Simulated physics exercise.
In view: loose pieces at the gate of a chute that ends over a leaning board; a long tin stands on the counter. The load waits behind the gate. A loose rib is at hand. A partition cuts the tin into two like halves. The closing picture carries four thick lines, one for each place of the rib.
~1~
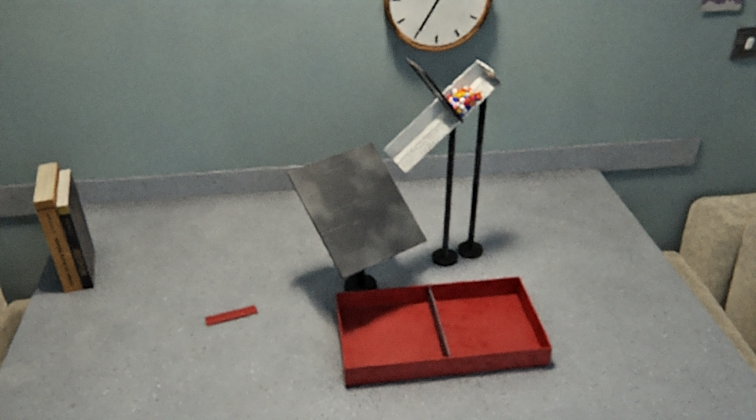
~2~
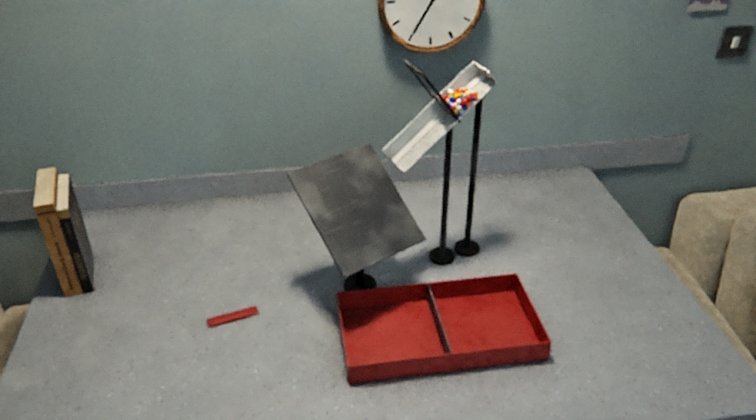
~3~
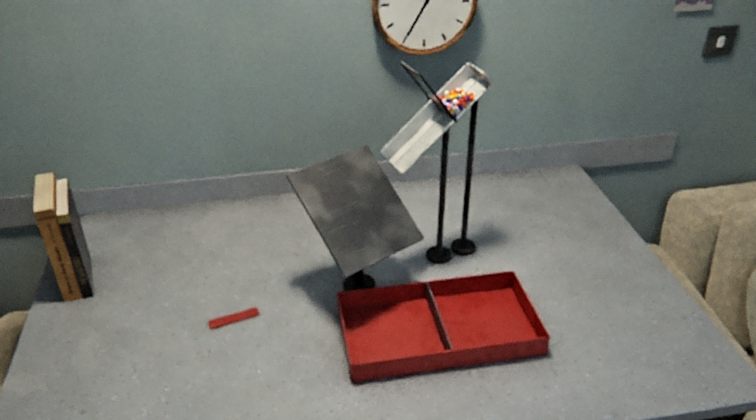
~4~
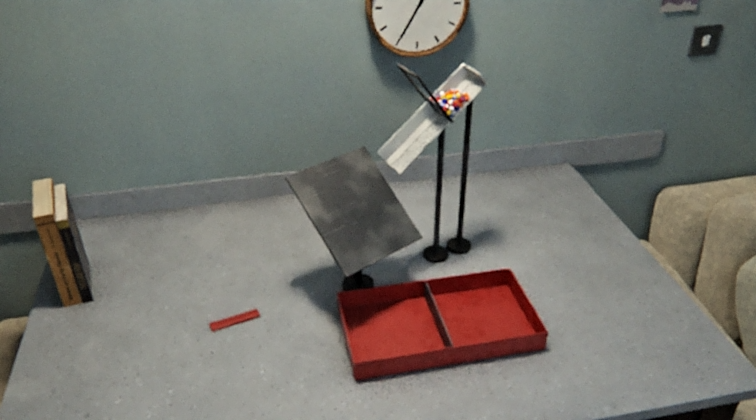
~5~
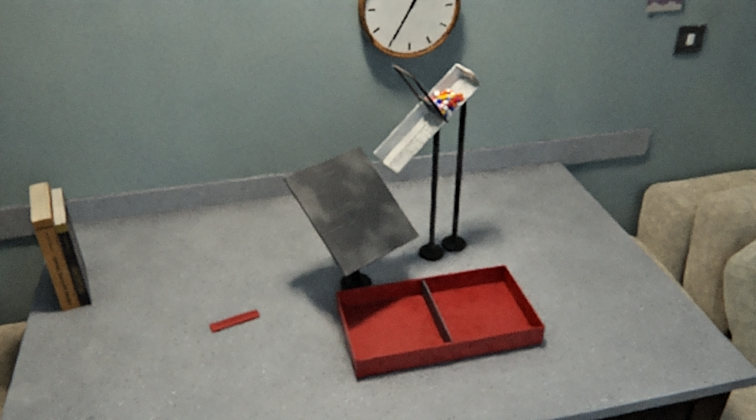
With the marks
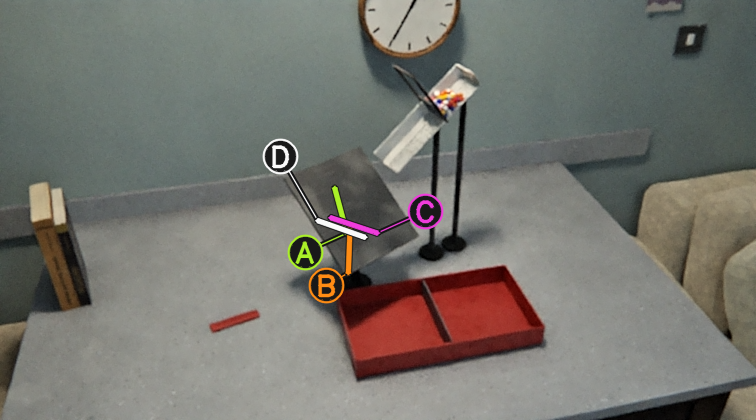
The view drifts slightly while round beads rest behind a dark gate in a sloping chute on two black stands, above a tilted gray board and a divided red tin, with a red strip lying on the counter.
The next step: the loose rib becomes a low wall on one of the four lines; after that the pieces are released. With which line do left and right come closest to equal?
C.
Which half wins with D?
More lands on the left.
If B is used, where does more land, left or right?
The left half.
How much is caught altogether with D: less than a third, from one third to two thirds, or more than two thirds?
More than two thirds.
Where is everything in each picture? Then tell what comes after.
In the first picture, load behind the gate near (462, 101), round plastic beads; lip of the chute near (399, 167), sloping fairly steeply.
In the second picture, middle of the board near (358, 207), tilted fairly steeply; middle of its low edge near (387, 258); of its high edge near (330, 158).
In the third picture, front corners of the tin near (352, 364) and (549, 337); front end of its middle wall near (453, 350); gate still shut near (436, 102).
In the fourth picture, middle of the load near (450, 102); lip near (393, 168).
In the fifth picture, middle of the load near (445, 102); lip near (390, 167).
On the marked copy, line A from (334, 188) to (346, 233); line B from (350, 226) to (348, 272); line C from (330, 217) to (377, 233); line D from (317, 220) to (364, 237).
With A, of what is caught, the whole lot in the left half, none at all in the right.
With B, of what is caught, the whole lot in the left half, none at all in the right.
With C, of what is caught, close to a third in the left half, close to two thirds in the right.
With D, of what is caught, the bulk in the left half, a small share in the right.
